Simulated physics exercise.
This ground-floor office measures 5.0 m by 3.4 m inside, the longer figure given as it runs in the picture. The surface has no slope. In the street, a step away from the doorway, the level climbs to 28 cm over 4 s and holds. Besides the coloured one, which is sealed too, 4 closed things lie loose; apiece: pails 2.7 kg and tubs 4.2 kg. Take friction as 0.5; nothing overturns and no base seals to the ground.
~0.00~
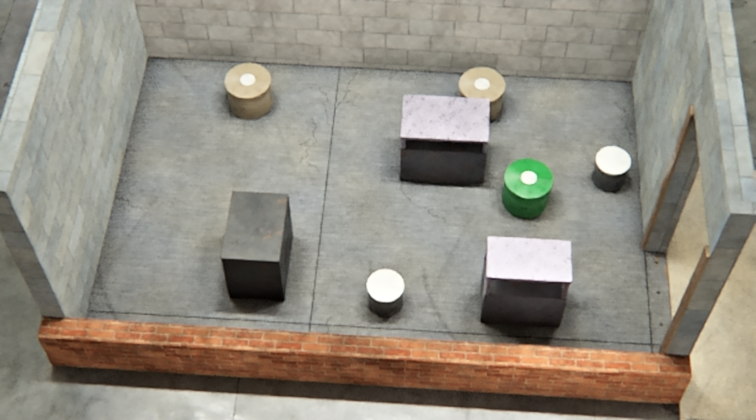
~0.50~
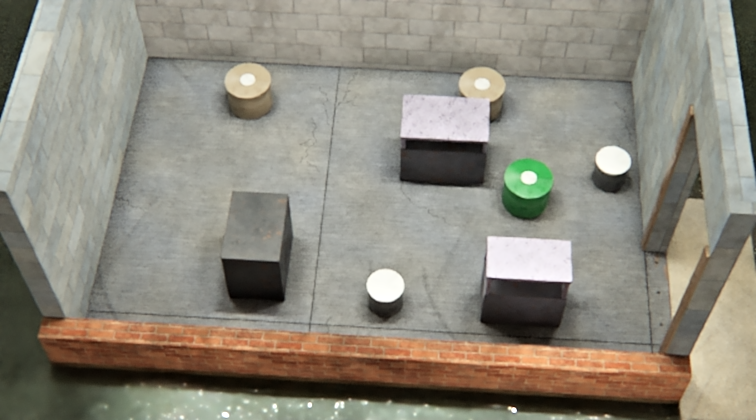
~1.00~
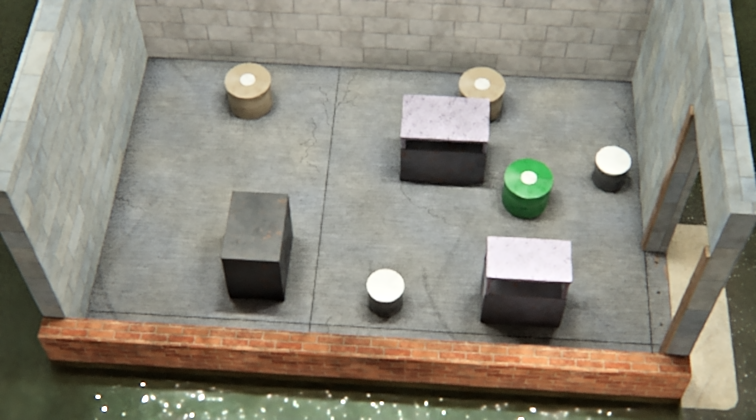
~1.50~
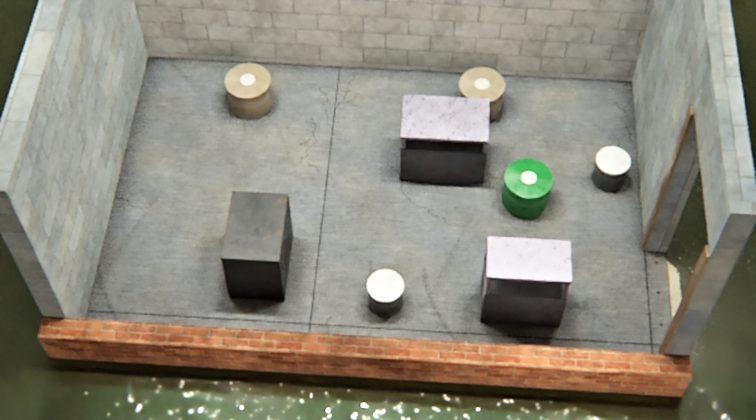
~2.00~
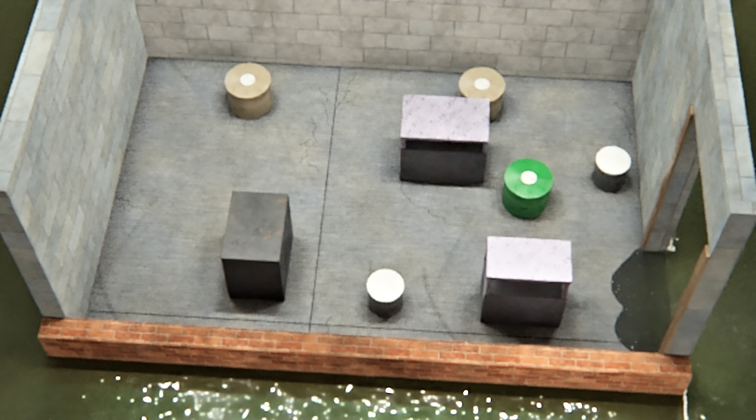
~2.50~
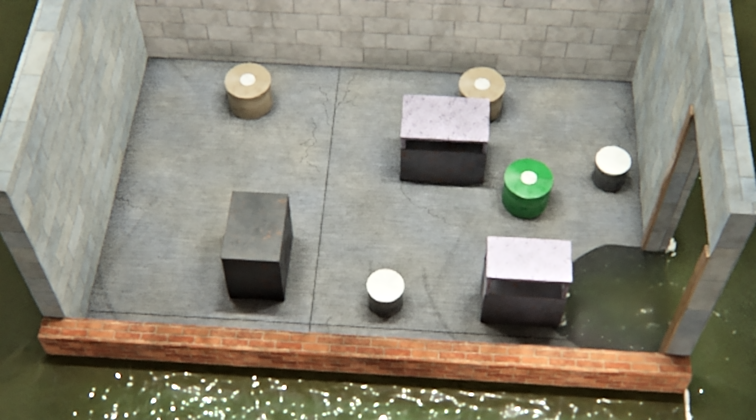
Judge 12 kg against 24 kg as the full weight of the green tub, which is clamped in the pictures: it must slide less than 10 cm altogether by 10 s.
For it, neither weight holds it.
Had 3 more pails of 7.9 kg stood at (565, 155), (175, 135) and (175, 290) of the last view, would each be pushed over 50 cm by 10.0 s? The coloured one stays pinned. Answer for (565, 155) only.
Answer: More.
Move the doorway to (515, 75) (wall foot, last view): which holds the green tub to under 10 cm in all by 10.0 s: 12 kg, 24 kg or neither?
In that case neither load is enough.
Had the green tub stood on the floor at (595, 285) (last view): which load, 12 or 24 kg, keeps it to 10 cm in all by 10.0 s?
Neither holds.
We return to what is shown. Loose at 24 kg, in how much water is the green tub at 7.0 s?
Roughly 8 cm.
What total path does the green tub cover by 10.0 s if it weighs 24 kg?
About 120 cm.
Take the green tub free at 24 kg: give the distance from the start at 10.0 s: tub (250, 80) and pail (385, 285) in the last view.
In turn: 100 cm, 300 cm.
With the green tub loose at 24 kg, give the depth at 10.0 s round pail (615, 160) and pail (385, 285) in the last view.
About 11 and 15 cm.
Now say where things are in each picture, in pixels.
The first frame shows the green tub at (529, 178), on the bottom; water covers 0.0 m2; 0 of 5 have shifted.
The second frame shows the green tub at (529, 178), on the bottom; 0.0 m2 under water; 0 of 5 have shifted.
The third frame shows the green tub at (529, 178) rests on the ground; water covers 0.0 m2; 0 of 5 have shifted.
The fourth frame shows the green tub at (529, 178), on the bottom; water covers 0.0 m2; 0 of 5 have shifted.
The fifth frame shows the green tub at (529, 178) rests on the ground; water covers 0.2 m2; 0 of 5 have shifted.
The sixth frame shows the green tub at (529, 178) rests on the ground; 0.8 m2 under water; 0 of 5 have shifted.
After 3.5 s the green tub would be 0 cm from its start with 12 kg and 0 cm from its start with 24 kg; 2 cm of water round it then.
After 4.5 s the green tub would be 29 cm from its start with 12 kg and 0 cm from its start with 24 kg; 6 cm of water round it then.
After 7.0 s the green tub would be 138 cm from its start with 12 kg and 37 cm from its start with 24 kg; 8 cm of water round it then.
After 10.0 s the green tub would be 83 cm from its start with 12 kg and 116 cm from its start with 24 kg; 9 cm of water round it then.
